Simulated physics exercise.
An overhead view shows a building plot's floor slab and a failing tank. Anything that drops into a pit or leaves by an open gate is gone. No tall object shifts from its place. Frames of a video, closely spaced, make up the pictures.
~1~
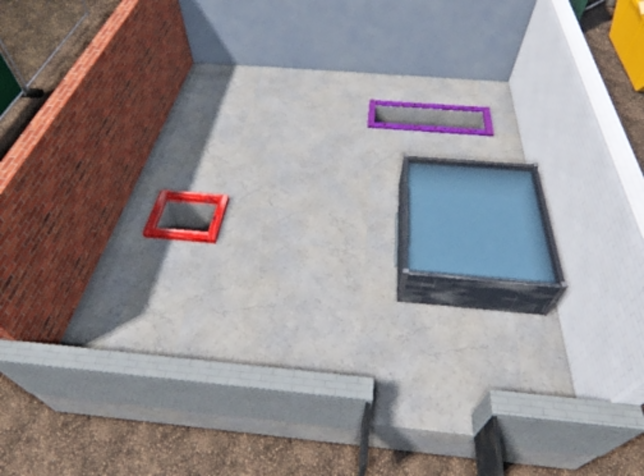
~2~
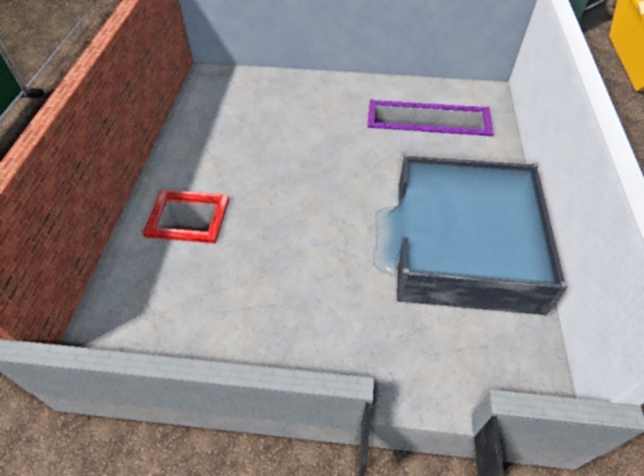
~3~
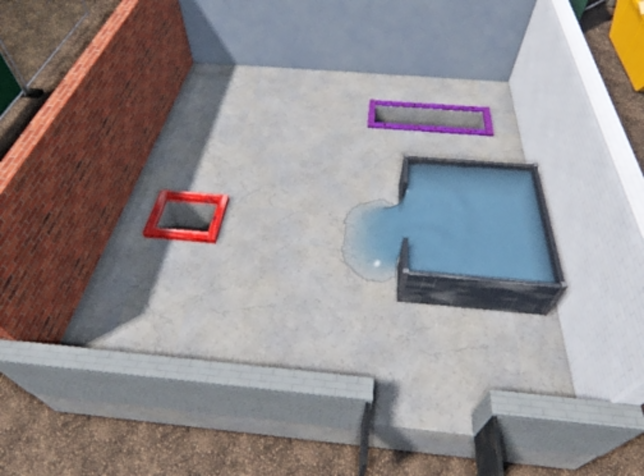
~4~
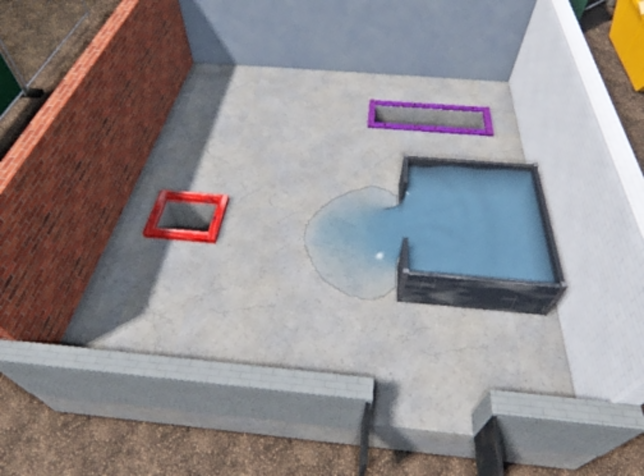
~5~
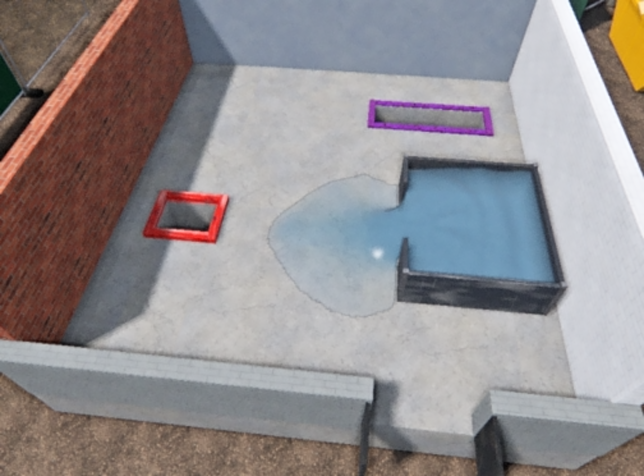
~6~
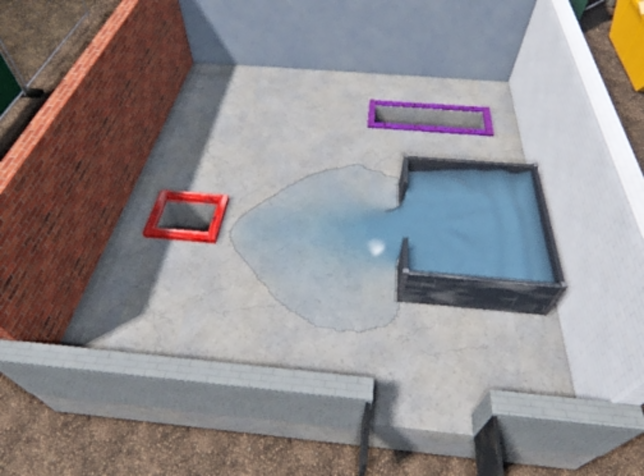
To begin with, a dark-walled tank of blue water sits whole and still on a grey floor slab enclosed by walls. A gap then opens in its left side and water pours out, spreading leftward across the slab in a widening, rounded sheet until its front edge is close to the red-framed opening.
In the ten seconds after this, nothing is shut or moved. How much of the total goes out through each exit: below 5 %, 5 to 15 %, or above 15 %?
The gate pulls in barely a drop - beneath five per cent; the purple pit pulls in barely a drop - beneath five per cent; the red pit pulls in a so-so amount - five to fifteen per cent.
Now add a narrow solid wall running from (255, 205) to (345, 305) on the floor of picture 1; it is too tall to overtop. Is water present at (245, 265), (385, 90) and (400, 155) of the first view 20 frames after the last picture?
Running through them in order, the first comes out free from flooding, the second free from flooding and the last free from flooding.
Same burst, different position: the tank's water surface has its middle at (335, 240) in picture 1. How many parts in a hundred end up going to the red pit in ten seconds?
Red: About 14 %.
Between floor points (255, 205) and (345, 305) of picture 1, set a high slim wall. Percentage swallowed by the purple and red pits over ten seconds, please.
I'd say the purple pit takes roughly 2 %, the red pit roughly 0 %.
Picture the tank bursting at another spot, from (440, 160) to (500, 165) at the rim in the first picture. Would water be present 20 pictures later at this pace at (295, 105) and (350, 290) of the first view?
Point one waterlogged, point two not reached.
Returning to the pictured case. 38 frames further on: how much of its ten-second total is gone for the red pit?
Estimated share: About 100 %.
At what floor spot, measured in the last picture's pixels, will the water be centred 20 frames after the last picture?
At roughly (323, 233).
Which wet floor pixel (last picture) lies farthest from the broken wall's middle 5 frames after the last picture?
At roughly (108, 272).
A moment on, water covers 30 % of the floor; the gate 0 %, the purple pit 0 %, the red pit 1 %.
Next, water covers 45 % of the floor; the gate 0 %, the purple pit 0 %, the red pit 4 %.
Then, water covers 55 % of the floor; the gate 0 %, the purple pit 0 %, the red pit 6 %.
Later, water covers 65 % of the floor; the gate 0 %, the purple pit 0 %, the red pit 7 %.
In the end, water covers 90 % of the floor; the gate 1 %, the purple pit 1 %, the red pit 7 %.
